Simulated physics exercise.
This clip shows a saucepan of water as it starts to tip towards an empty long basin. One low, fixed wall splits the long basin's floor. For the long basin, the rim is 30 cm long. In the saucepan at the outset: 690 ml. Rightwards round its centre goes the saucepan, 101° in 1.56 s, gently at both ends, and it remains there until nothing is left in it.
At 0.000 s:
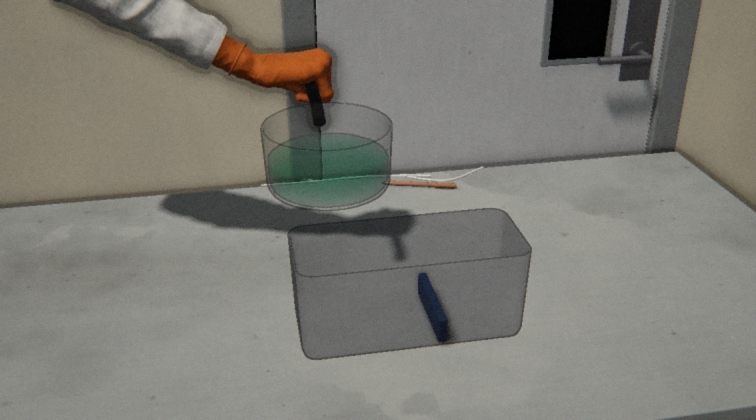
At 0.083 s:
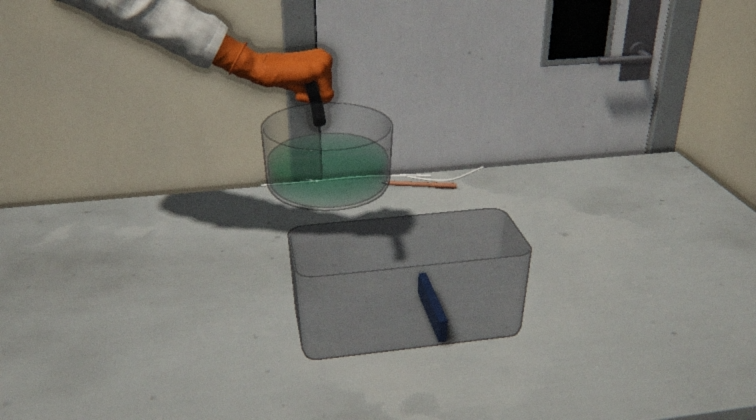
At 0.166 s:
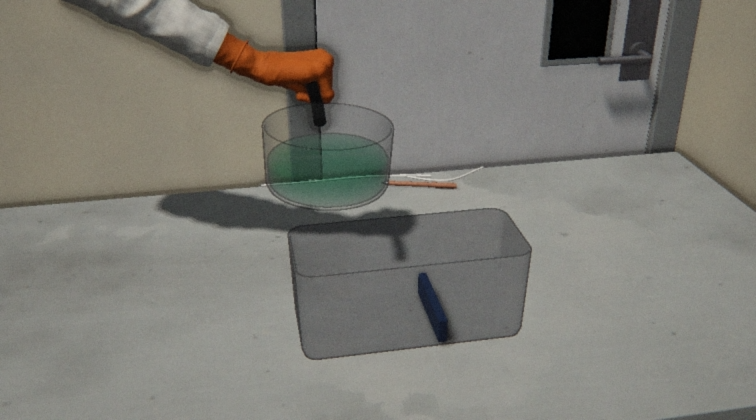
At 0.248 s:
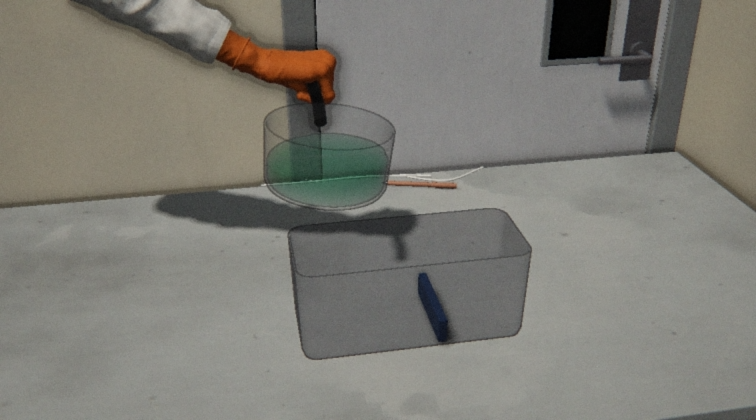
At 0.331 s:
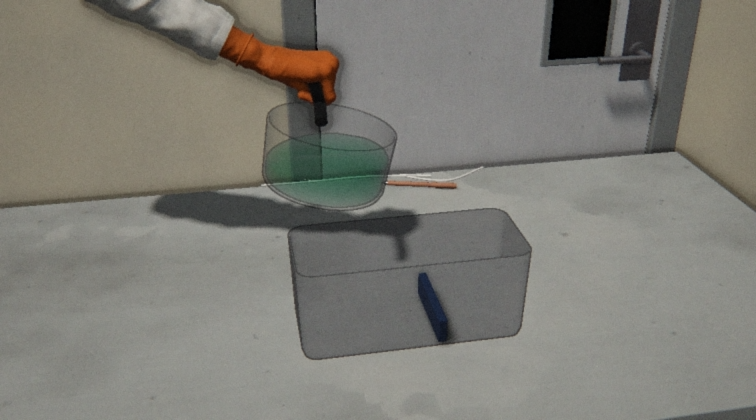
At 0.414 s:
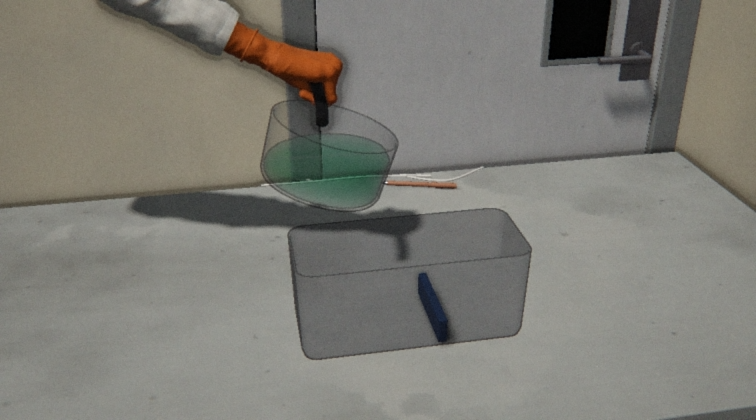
A gloved hand gently tilts a saucepan of green water rightwards above an empty long basin.
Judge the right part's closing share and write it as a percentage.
I would judge it at 45 per cent.
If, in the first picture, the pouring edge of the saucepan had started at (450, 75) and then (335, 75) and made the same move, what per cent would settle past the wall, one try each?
Respectively about 70 and 10 percent.
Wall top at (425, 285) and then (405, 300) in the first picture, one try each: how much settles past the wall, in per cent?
In turn about 50 and 80 per cent.
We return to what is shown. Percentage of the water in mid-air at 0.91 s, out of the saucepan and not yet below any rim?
Estimate: Some 22 % of the total.
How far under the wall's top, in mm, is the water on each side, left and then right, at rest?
Close to 18 mm left and close to 12 mm right.
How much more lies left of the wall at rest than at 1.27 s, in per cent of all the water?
Around 26 in a hundred.
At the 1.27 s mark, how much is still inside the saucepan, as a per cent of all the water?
18 %.
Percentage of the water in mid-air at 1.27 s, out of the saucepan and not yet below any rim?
Close to 10 %.
Then, 0.91 s in, the tilt is 63° and 69 per cent is still to pour, 5 is left of the wall and 4 right of it.
Then, 1.27 s in, the tilt is 93° and 18 per cent is still to pour, 29 is left of the wall and 43 right of it.
Then, 1.65 s in, the tilt is 101° and 1 per cent is still to pour, 52 is left of the wall and 45 right of it.
Then, 2.06 s in, the tilt is 101° and 0 per cent is still to pour, 54 is left of the wall and 45 right of it.
Finally, 54 per cent lies left of the wall, 45 right of it and 0 outside.
